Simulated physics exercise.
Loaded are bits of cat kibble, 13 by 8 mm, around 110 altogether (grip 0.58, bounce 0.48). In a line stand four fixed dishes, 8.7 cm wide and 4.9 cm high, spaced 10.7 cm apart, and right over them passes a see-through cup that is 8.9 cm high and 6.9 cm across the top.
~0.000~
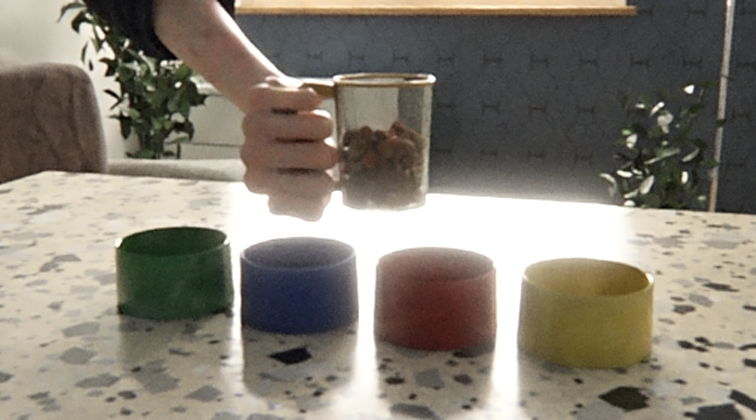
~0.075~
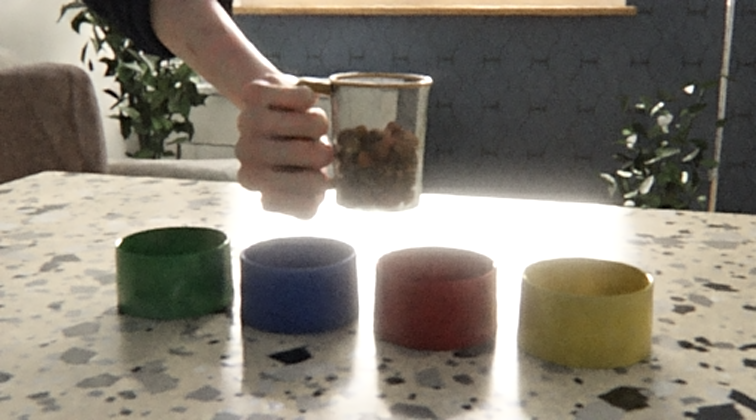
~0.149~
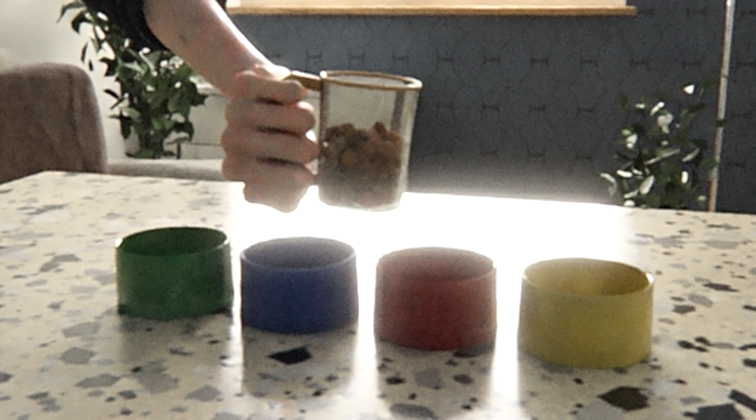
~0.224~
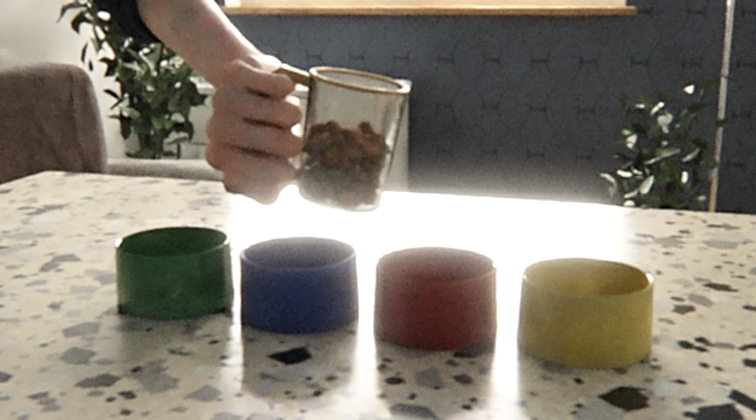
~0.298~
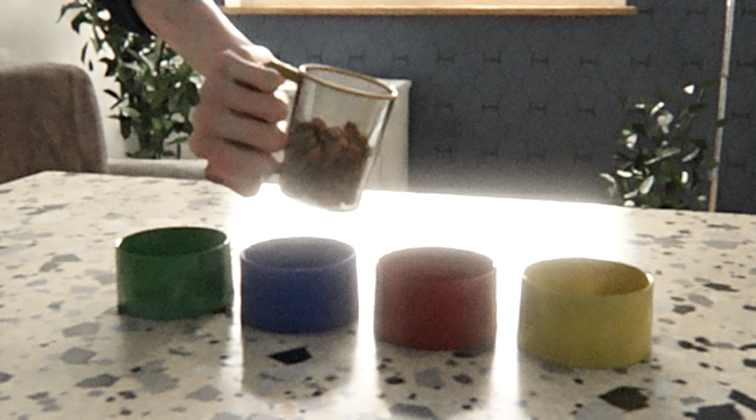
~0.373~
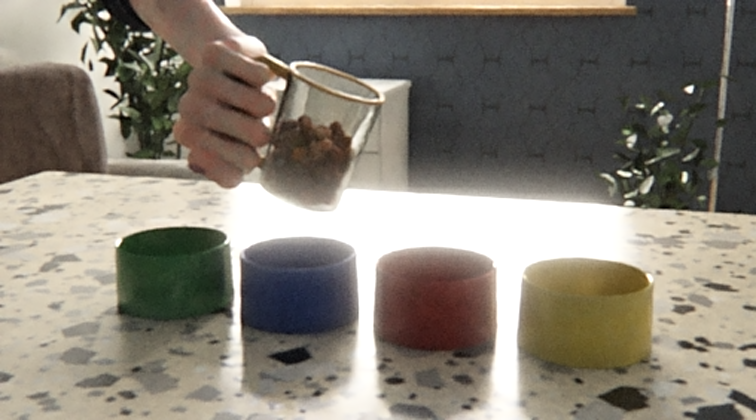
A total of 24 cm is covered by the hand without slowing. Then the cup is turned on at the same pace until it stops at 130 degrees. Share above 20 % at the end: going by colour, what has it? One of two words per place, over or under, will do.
Red: The count there will be a fifth or smaller, blue: The count there will be a fifth or smaller, green: The count there will be bigger than a fifth, yellow: The count there will be a fifth or smaller, counter: The count there will be a fifth or smaller.
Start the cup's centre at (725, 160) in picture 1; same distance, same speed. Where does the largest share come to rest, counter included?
The winner: Red.
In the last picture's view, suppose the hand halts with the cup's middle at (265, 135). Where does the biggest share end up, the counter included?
That'd be blue, it takes the most.
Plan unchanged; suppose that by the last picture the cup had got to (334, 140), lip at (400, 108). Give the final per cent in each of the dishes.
The red dish keeps 0, the blue dish 0, the green dish 90 and the yellow dish 0.
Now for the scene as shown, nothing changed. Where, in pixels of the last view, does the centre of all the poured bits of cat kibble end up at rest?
When it all comes to rest, the middle is near (174, 275).
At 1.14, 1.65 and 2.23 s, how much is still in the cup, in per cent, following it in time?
At the three moments: 100, 100 and 0 percent.
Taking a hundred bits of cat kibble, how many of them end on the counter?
Some 0 in a hundred.
After 1.14 s, tilt 72 degrees; cup holds 100 %.
Then, at 1.65 s, tilt 106 degrees; cup holds 100 %.
After 2.23 s, tilt 130 degrees; cup holds 0 %, green 100 %.
In the end, at 2.7 s, red 0 %, blue 0 %, green 100 %, yellow 0 %, counter 0 %.
